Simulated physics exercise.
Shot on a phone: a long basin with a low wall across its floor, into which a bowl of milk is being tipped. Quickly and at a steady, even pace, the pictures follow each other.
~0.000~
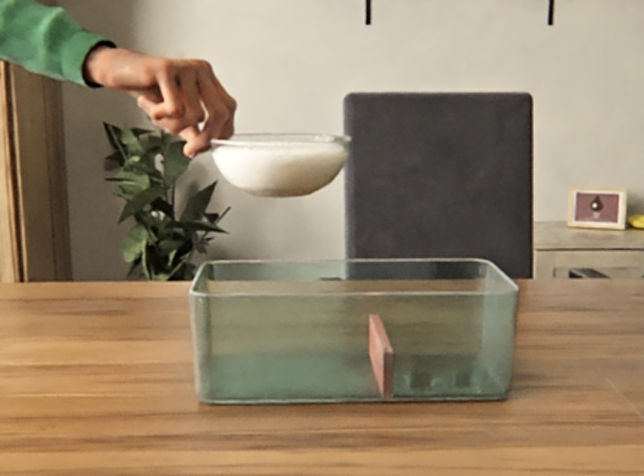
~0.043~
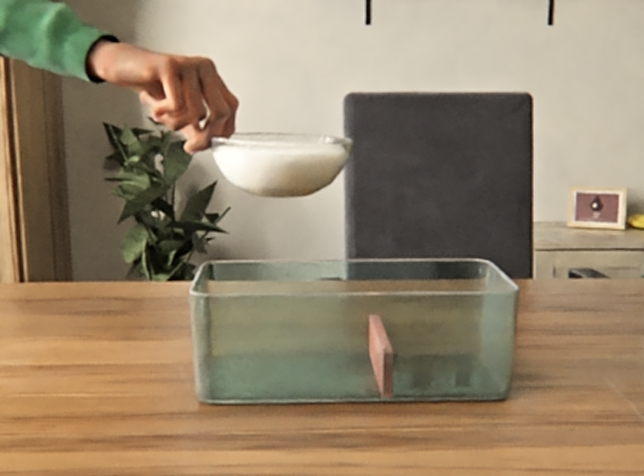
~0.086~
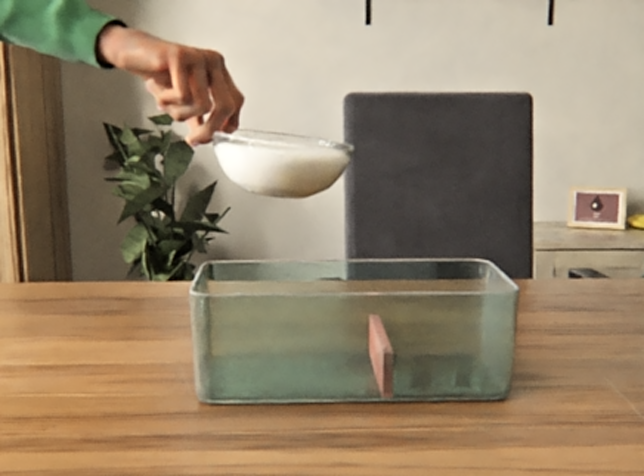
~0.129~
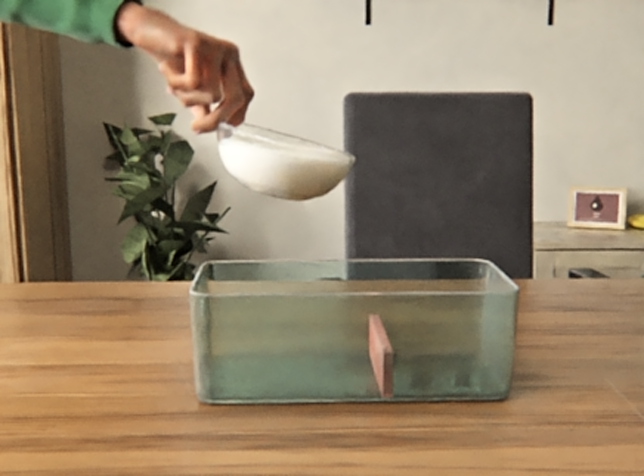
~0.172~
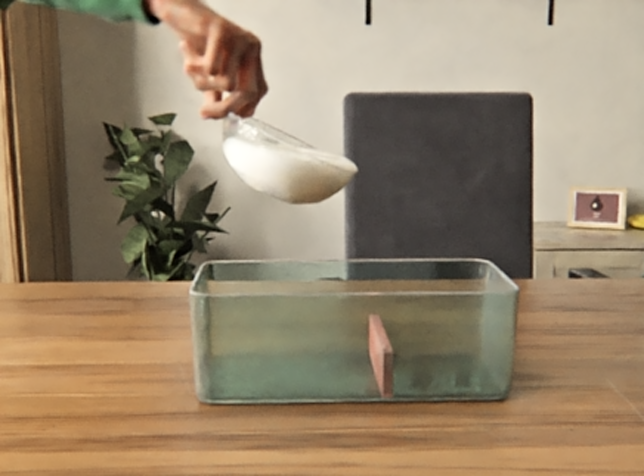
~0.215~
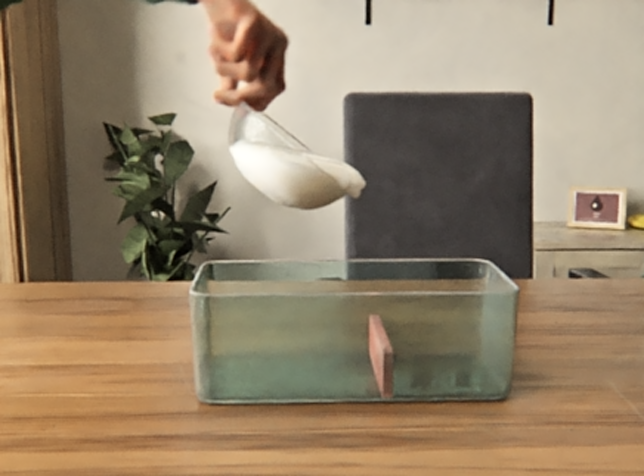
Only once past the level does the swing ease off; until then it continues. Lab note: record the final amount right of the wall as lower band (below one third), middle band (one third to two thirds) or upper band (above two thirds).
The quantity right of the wall will come in at one third to two thirds.
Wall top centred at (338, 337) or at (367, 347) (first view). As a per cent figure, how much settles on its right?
85 per cent, then 60 per cent, roughly.
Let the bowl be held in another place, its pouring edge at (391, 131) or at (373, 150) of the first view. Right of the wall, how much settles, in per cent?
In turn 75 % and 65 %.
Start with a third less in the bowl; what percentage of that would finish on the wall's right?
That share would be some 40 parts in a hundred.
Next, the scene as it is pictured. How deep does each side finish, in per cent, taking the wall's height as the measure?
Left 20 %, right 30 %.
A moment on, the bowl is tipped right over and 0 per cent is still to pour, 36 is left of the wall and 53 right of it.
Next, the bowl is tipped right over and 0 per cent is still to pour, 44 is left of the wall and 45 right of it.
Then the bowl is tipped right over and 0 per cent is still to pour, 47 is left of the wall and 49 right of it.
Later the bowl is tipped right over and 0 per cent is still to pour, 48 is left of the wall and 49 right of it.
In the end 48 per cent lies left of the wall, 49 right of it and 3 outside.
